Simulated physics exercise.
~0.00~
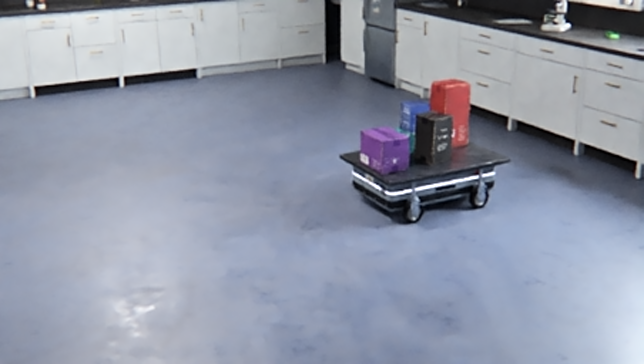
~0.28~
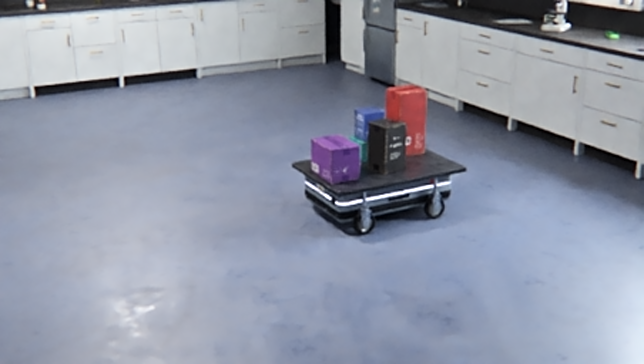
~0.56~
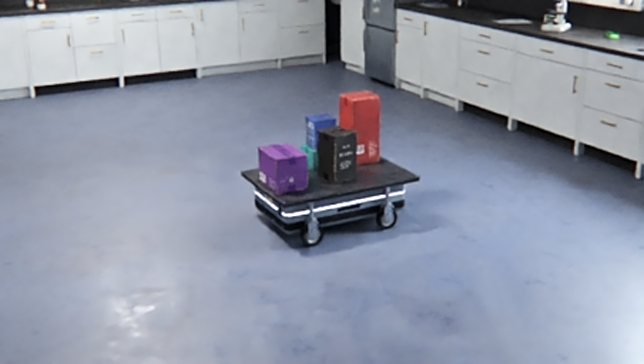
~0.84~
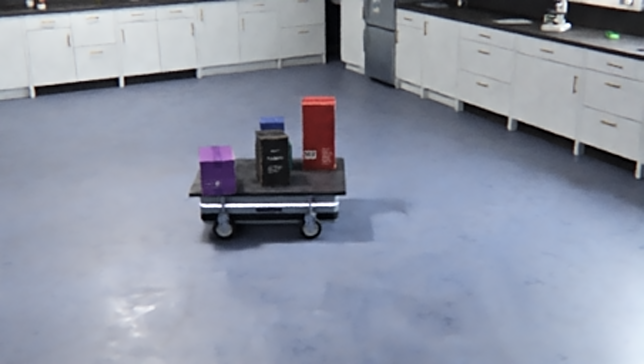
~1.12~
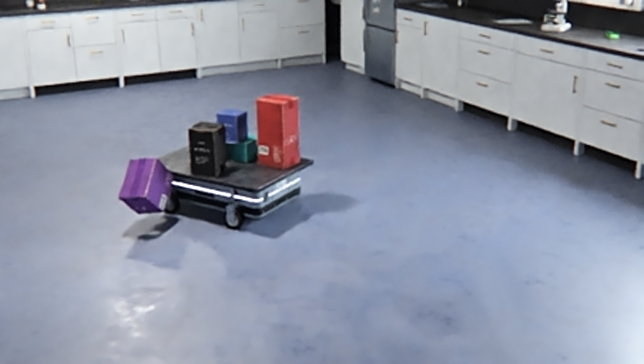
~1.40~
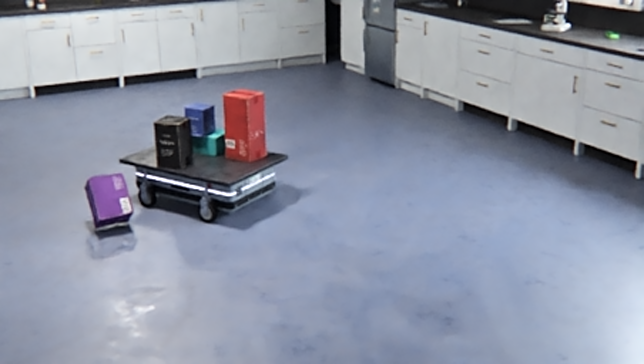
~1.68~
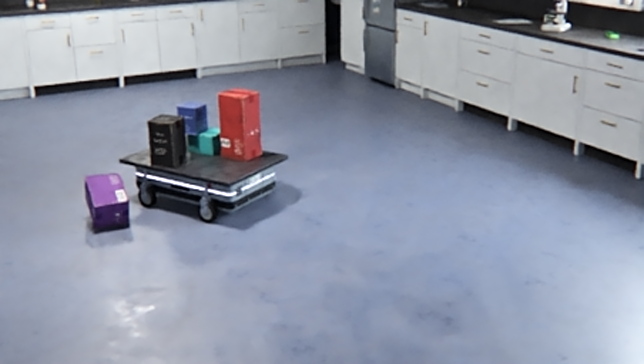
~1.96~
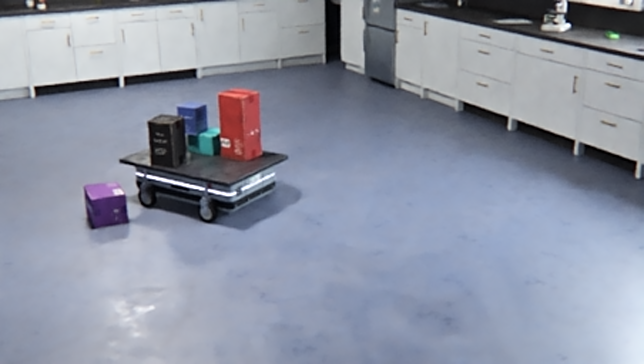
The clip shows a low wheeled cart carrying several coloured boxes leftward across a blue floor and turning, when the purple box tips off its left end and lands on the floor. The cart stops beside it, with the other boxes still upright on the deck.
